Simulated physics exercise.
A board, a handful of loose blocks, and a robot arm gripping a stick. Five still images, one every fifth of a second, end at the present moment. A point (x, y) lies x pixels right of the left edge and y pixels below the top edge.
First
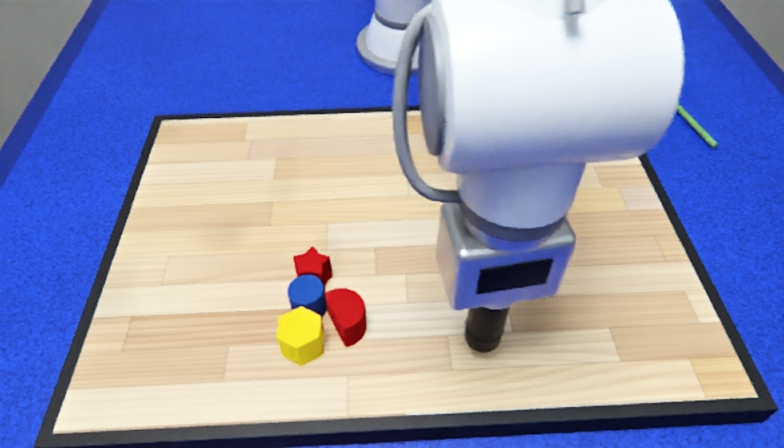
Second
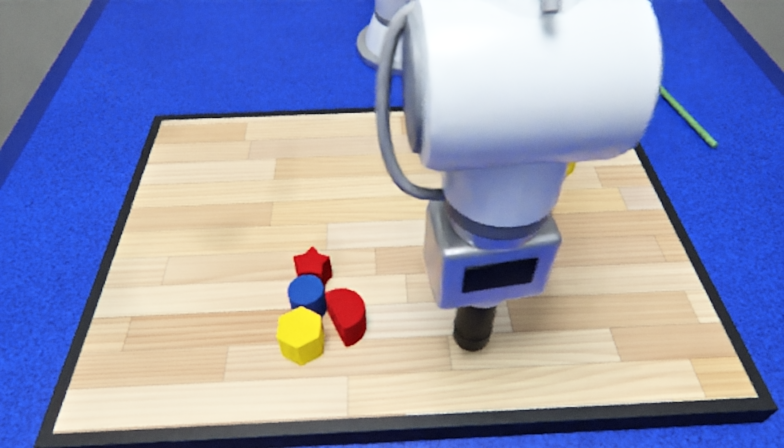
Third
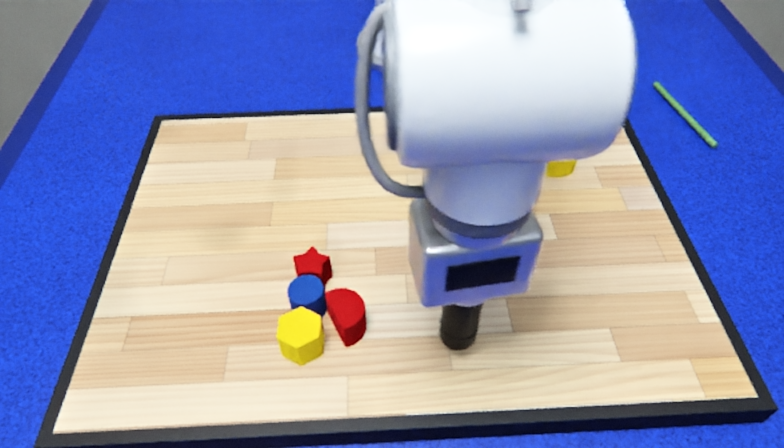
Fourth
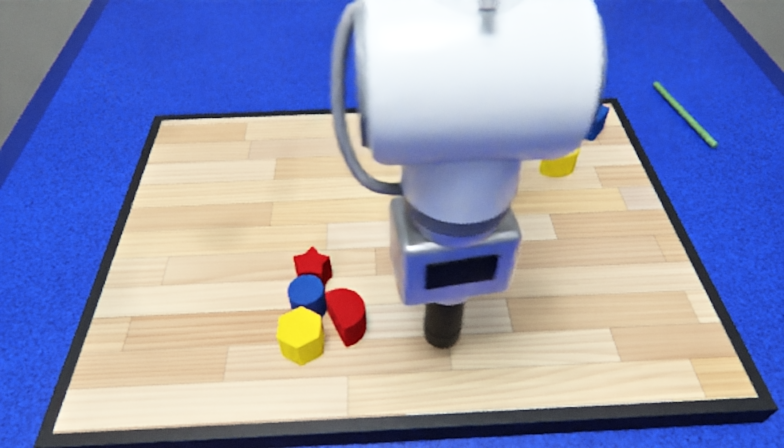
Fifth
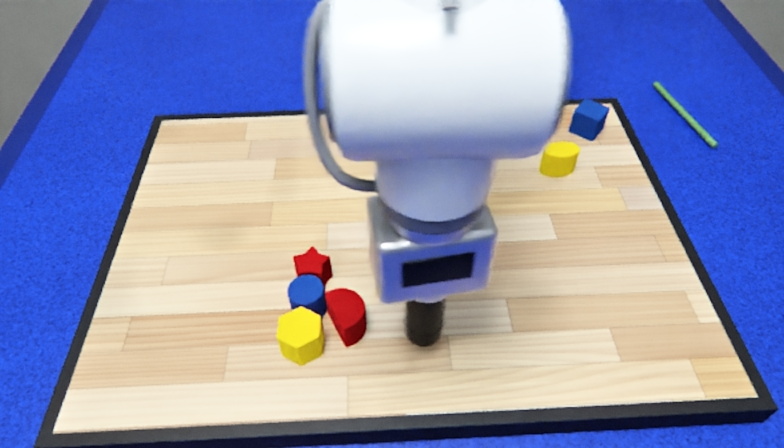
A robot arm gripping a dark stick moves steadily left across a wooden board toward a still cluster of red, blue and yellow blocks, uncovering a yellow block and then a blue one near the far right corner.
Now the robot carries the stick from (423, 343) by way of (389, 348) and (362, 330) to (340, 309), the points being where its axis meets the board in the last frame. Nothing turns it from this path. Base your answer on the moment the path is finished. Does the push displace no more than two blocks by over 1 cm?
My answer is no.
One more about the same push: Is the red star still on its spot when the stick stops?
That would be a no.
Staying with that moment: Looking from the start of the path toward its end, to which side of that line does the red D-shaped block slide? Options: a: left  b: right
The one that fits is b, right.
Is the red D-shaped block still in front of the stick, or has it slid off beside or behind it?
I think it holds its spot in front.
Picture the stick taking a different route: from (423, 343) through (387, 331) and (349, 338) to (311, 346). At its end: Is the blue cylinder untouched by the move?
No, it doesn't check out.
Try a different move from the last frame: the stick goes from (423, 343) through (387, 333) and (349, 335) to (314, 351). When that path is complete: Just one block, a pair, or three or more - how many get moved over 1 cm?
Displaced: Three or more.
The first path, step by step. Halfway along, stick at (372, 329); red D-shaped block at (342, 301).
At the end, stick at (338, 297); yellow hexagonal block unmoved; blue cylinder at (283, 276); red star at (298, 246); red D-shaped block at (319, 266), turned 40° clockwise.
